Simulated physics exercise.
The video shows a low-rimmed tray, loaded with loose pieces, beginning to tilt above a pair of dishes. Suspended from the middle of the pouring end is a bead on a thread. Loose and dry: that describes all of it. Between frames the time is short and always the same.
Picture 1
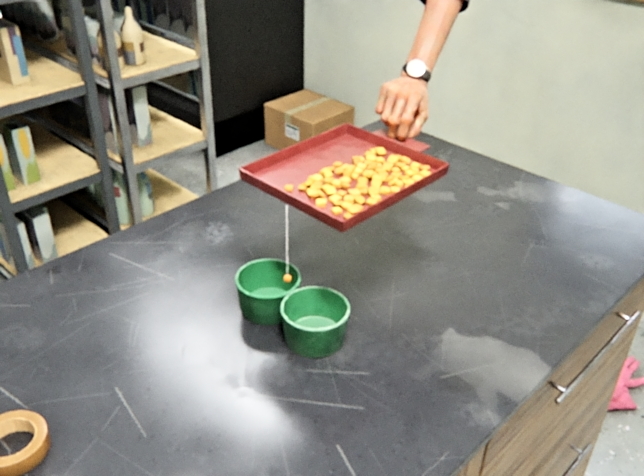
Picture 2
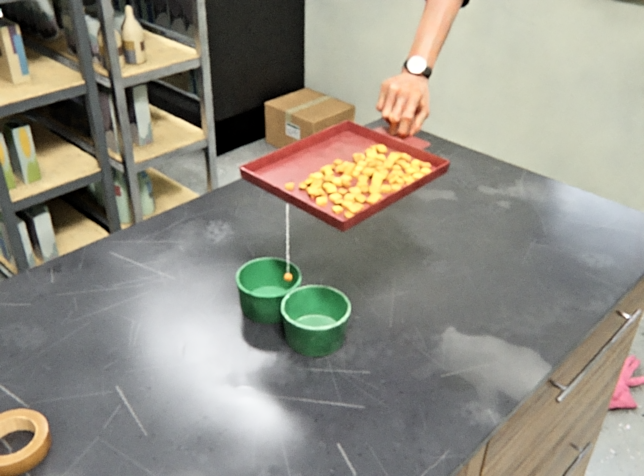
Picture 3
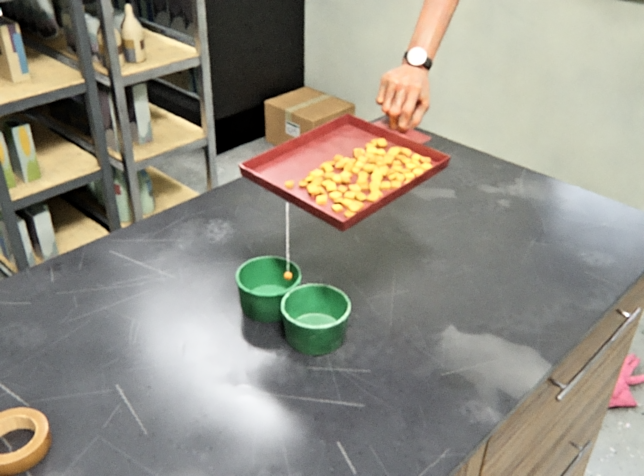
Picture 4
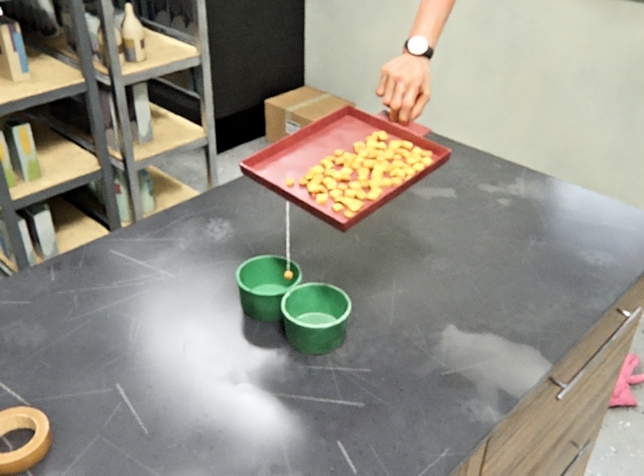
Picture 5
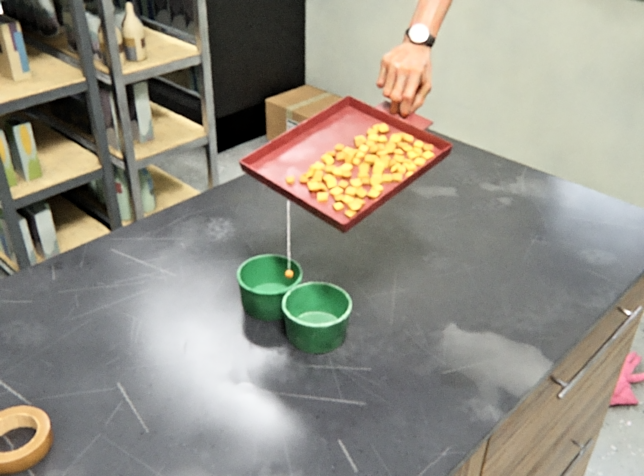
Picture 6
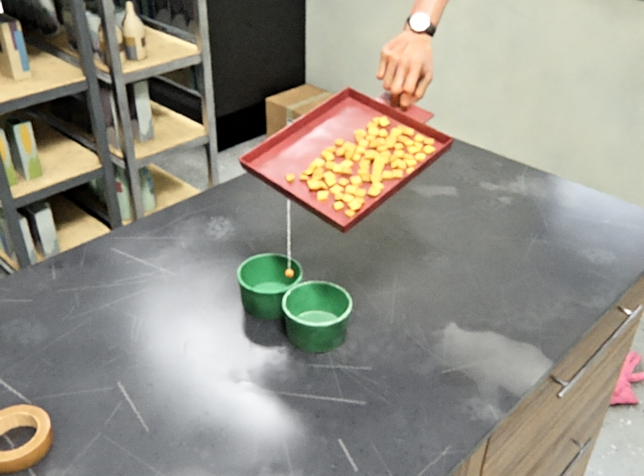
In this clip, a hand wearing a watch holds a red tray of small yellow-orange pieces above two green dishes on a dark tabletop, then gradually tilts it slightly while a bead hangs on a thread beneath it.
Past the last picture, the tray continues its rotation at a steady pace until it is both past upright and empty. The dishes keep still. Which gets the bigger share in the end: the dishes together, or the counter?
The dishes collect the majority.
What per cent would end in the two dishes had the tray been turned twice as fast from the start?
I'd put it at some 60 per cent.
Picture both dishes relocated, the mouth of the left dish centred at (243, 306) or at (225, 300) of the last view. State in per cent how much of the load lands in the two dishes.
10 and 0 in a hundred.
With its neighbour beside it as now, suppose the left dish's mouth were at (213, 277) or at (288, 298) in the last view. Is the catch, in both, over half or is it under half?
For the two places in order: A minority share, a majority share.
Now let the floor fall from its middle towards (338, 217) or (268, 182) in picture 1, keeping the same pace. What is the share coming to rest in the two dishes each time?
Lab note: Try one about 60 %, try two about 50 %.
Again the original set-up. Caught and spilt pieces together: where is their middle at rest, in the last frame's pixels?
The centre comes to rest close to (317, 330).
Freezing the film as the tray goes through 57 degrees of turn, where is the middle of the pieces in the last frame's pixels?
(348, 182).
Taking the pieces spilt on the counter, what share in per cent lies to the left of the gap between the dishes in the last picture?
My estimate is some 40 per cent.
Soon, tray tipped steeply; nearly all on the tray; a stray few in the air.
A while on, tray tipped right over; most on the tray; a small part in the right dish; a small part outside both; a small part in the air.
Towards the end, tray tipped past a quarter turn; most in the right dish; about a quarter outside both.
Finally, tray tipped past a quarter turn; most in the right dish; none in the left dish; about a quarter outside both.
